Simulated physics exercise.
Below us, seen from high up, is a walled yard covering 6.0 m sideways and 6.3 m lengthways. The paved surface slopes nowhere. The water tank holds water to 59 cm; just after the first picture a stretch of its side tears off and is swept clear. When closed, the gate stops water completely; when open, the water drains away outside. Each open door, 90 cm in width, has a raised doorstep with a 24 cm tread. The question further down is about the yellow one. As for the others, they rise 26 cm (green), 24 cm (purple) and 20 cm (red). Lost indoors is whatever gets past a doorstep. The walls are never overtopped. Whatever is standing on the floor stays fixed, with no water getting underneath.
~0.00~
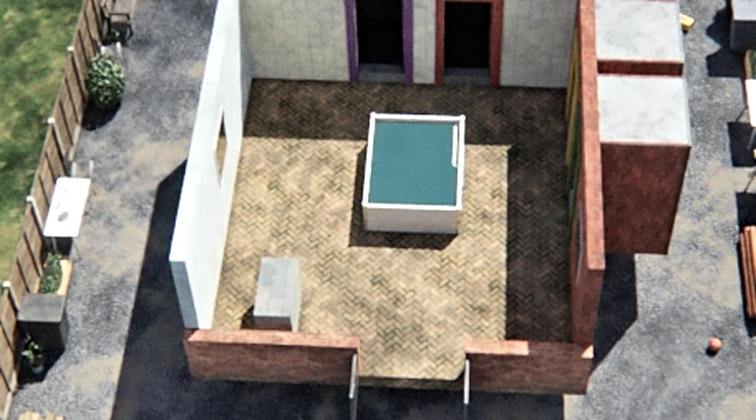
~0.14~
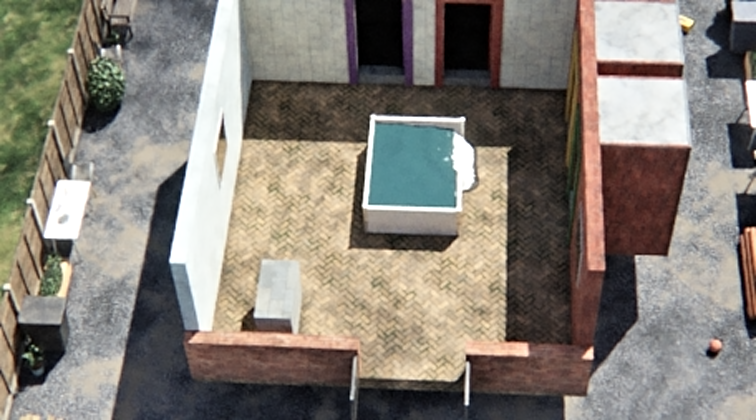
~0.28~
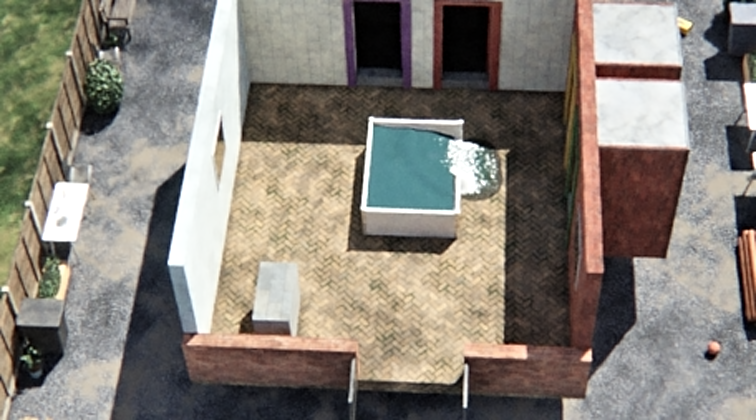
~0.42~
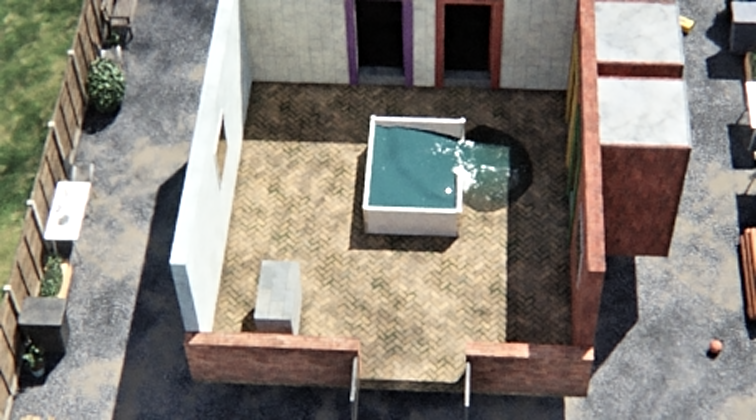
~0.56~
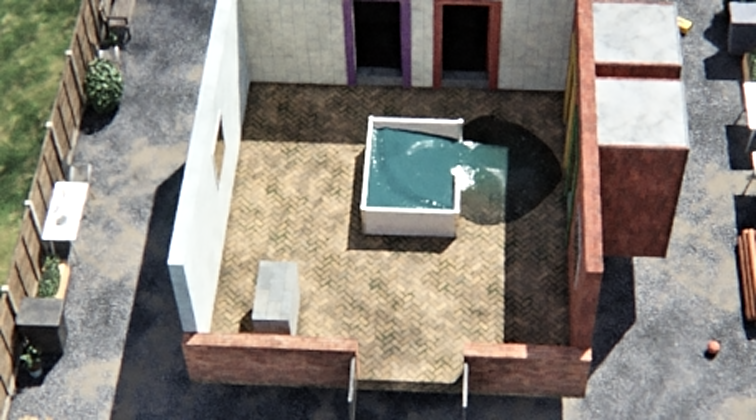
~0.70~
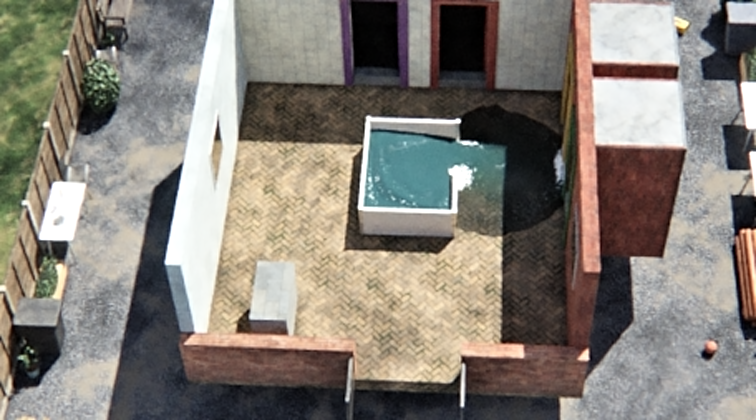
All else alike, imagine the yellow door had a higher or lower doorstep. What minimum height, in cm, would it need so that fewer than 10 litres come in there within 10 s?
About 26 cm.
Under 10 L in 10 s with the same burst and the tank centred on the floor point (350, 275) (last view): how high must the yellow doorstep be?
About 9.5 cm.
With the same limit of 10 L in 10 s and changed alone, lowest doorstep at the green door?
About 15 cm at green.
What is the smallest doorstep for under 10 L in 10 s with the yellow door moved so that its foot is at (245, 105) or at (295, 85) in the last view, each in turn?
Minimums: About 9.5 cm and 6.5 cm.
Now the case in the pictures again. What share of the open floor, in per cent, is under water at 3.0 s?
Approximately 35 % of the floor.
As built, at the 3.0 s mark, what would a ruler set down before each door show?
In cm: Green 14, purple 1, yellow 23, red 9.
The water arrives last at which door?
I'd say the purple one.
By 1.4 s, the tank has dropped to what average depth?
Averaged depth comes out at about 39 cm.
After 1.4 s water covers 15 % of the floor, deepest (32 cm) near (562, 170); 29 cm at the yellow door, 16 litres in over its 17 cm doorstep.
After 3.0 s water covers 35 % of the floor, deepest (26 cm) near (560, 97); 23 cm at the yellow door, 77 litres in over its 17 cm doorstep.
After 10.0 s water covers 95 % of the floor, deepest (8 cm) near (213, 297); 7 cm at the yellow door, 88 litres in over its 17 cm doorstep.
At the yellow door as built, the water arrived by 0.7 s and peaked near 30 cm at 1.6 s.
With a doorstep of 23 cm, 27 litres would have come in within the 10 s; with 31 cm, 1 litre. So under 10 litres takes about 26 cm.
